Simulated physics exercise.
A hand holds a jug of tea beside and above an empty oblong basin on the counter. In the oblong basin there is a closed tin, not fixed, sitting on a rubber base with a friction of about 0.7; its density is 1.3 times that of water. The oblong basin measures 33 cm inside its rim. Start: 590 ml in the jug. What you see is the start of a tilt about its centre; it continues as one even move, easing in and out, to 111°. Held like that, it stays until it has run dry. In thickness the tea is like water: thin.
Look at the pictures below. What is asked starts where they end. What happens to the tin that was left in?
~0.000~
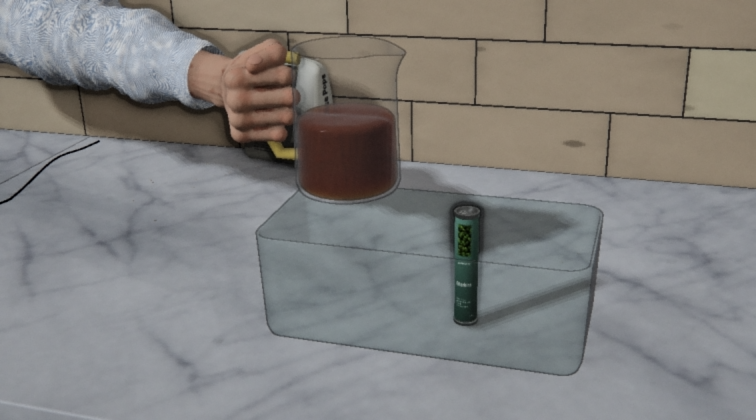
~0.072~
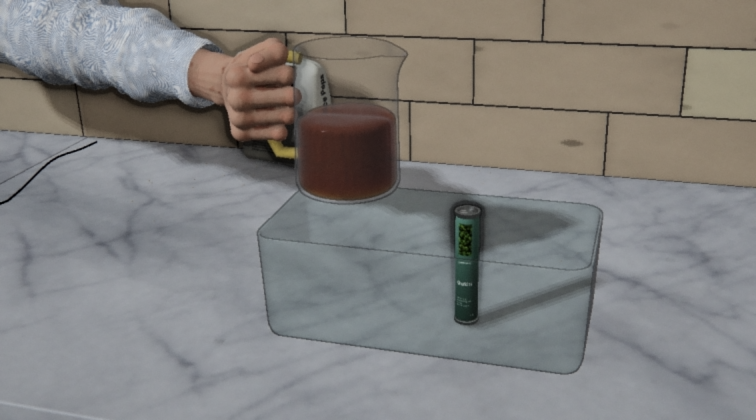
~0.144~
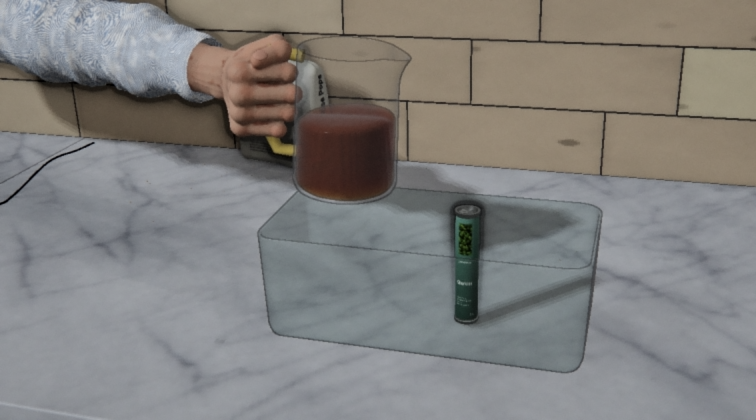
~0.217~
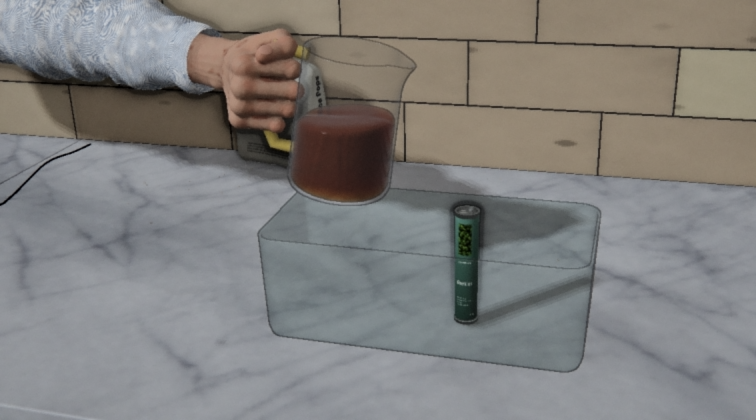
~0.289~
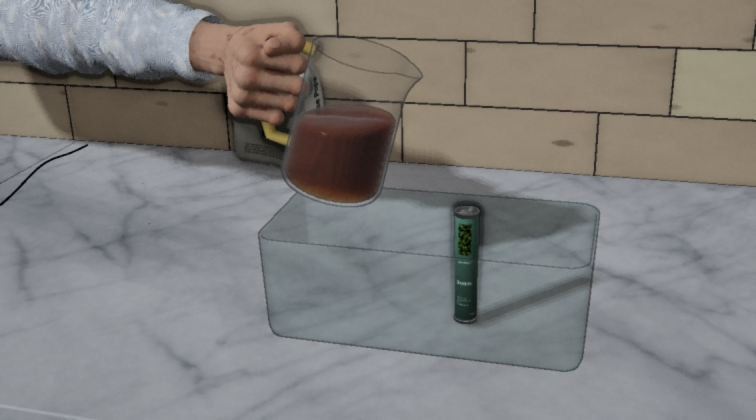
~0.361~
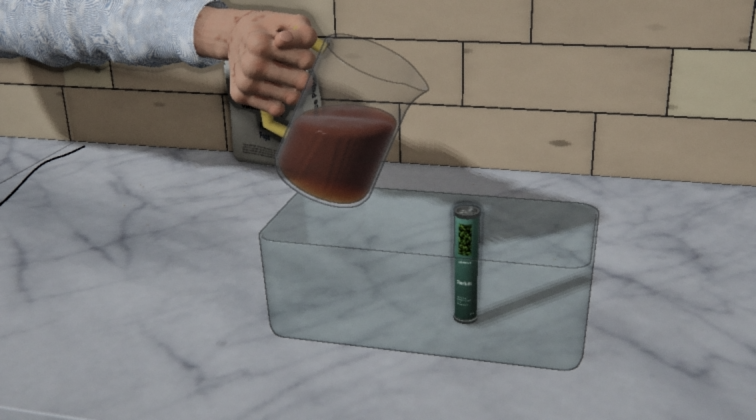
It is knocked down.
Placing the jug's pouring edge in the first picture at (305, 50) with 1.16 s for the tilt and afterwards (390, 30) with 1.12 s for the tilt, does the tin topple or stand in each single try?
Run one: It does not tip. Run two: It tumbles.
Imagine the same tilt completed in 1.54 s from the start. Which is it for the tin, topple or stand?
Then the tin tumbles.
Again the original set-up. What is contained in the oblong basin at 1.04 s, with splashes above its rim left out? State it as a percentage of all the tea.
My estimate is about 52 percent.
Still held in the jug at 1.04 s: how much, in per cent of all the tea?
Remaining share: Approx. 34 %.
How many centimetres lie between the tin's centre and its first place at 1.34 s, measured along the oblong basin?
Close to 6 cm.
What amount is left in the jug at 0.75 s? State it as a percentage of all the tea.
Close to 94 in a hundred.
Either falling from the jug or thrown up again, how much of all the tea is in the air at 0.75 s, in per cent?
Some 6 per cent, I reckon.
Then, 0.75 s in, the tilt is 80° and 93 per cent is still to pour; the tin stands where it began.
Then, 1.04 s in, the tilt is 108° and 35 per cent is still to pour; the tin leans 14°.
Then, 1.34 s in, the tilt is 111° and 3 per cent is still to pour; the tin lies on its side.
Then, 1.66 s in, the tilt is 111° and 0 per cent is still to pour; the tin lies on its side.
Finally, the tin lies on its side.
